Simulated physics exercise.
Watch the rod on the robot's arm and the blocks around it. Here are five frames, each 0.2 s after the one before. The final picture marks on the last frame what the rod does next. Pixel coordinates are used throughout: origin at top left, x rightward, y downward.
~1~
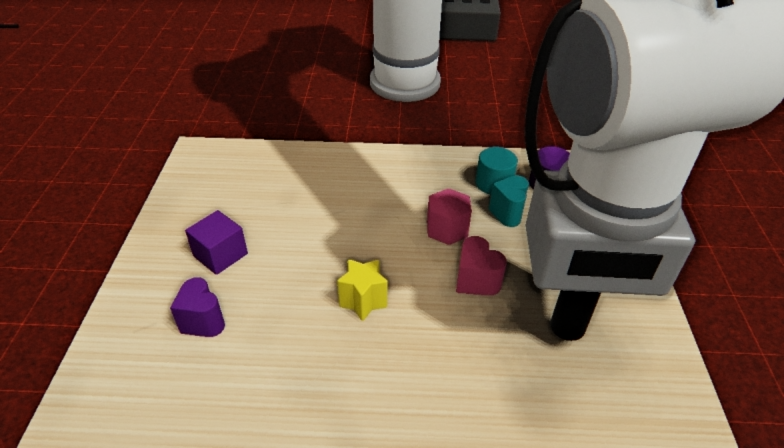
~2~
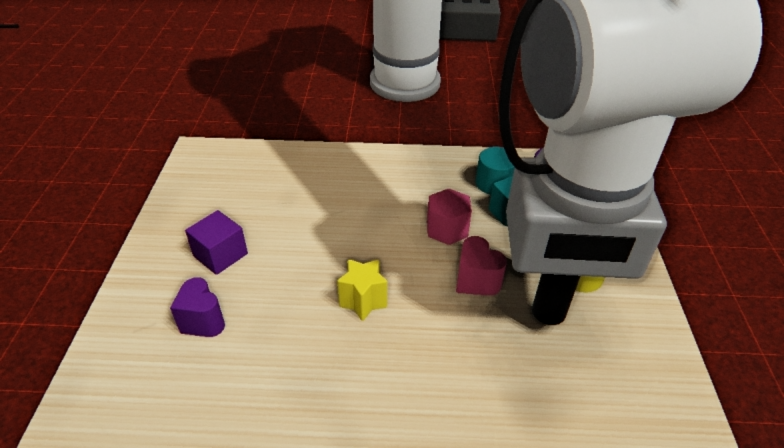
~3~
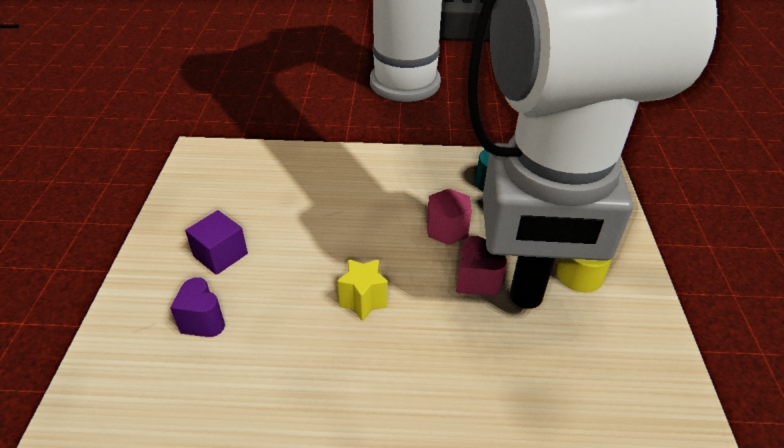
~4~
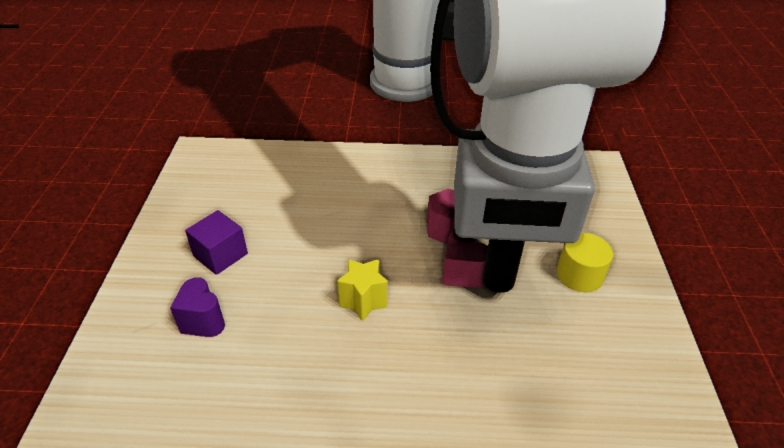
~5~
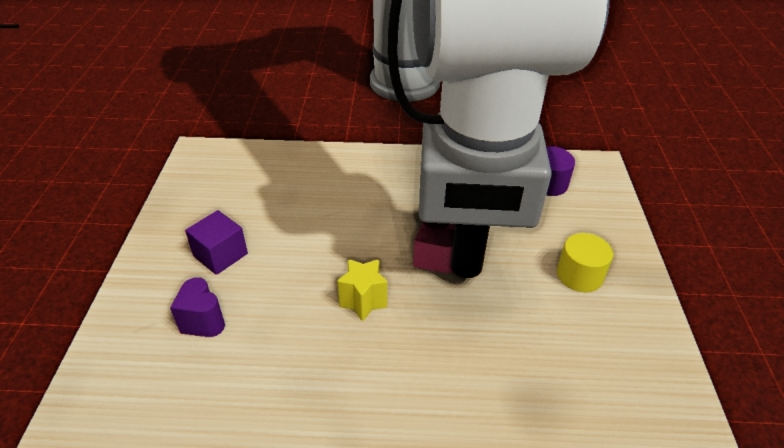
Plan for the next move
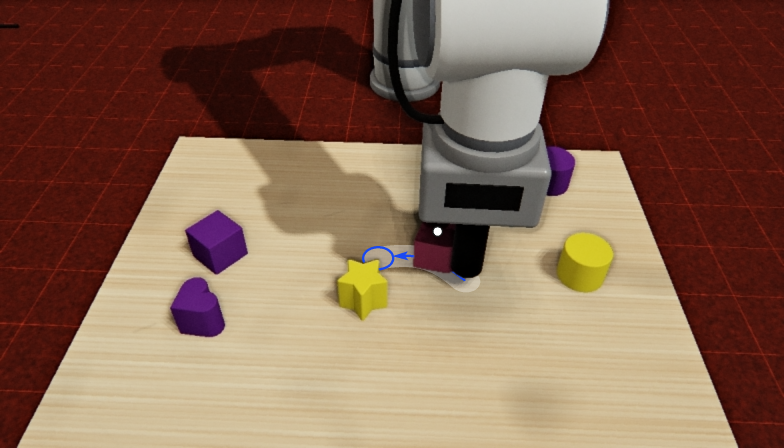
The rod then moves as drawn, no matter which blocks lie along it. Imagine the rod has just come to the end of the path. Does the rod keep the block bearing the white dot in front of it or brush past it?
When the path ends, it will lie beside or behind the rod.
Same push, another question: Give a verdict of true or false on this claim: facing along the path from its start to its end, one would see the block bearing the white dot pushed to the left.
Answer: False.
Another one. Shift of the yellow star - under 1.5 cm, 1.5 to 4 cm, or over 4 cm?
The displacement of the yellow star is below 1.5 cm.
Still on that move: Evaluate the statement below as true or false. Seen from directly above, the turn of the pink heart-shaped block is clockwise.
My answer: True.
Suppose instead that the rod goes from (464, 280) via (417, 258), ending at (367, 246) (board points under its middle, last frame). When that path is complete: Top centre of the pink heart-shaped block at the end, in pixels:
The centre of its top face lies at (374, 194).
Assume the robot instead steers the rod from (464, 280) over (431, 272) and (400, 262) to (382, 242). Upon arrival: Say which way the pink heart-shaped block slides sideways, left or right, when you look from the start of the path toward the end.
That's a shift to the right.
The drawn path runs from (464, 280) through (439, 263) and (409, 256) to (378, 258); the dot is on the pink heart-shaped block.
What follows on the original path. One third of the way, rod (441, 250); pink heart-shaped block (411, 217).
Two thirds of the way, rod (409, 243); pink heart-shaped block (387, 206), turned 15° clockwise.
At the end, rod (378, 245); yellow star not moved; pink heart-shaped block (378, 204), turned 40° clockwise; pink six-sided block not moved.
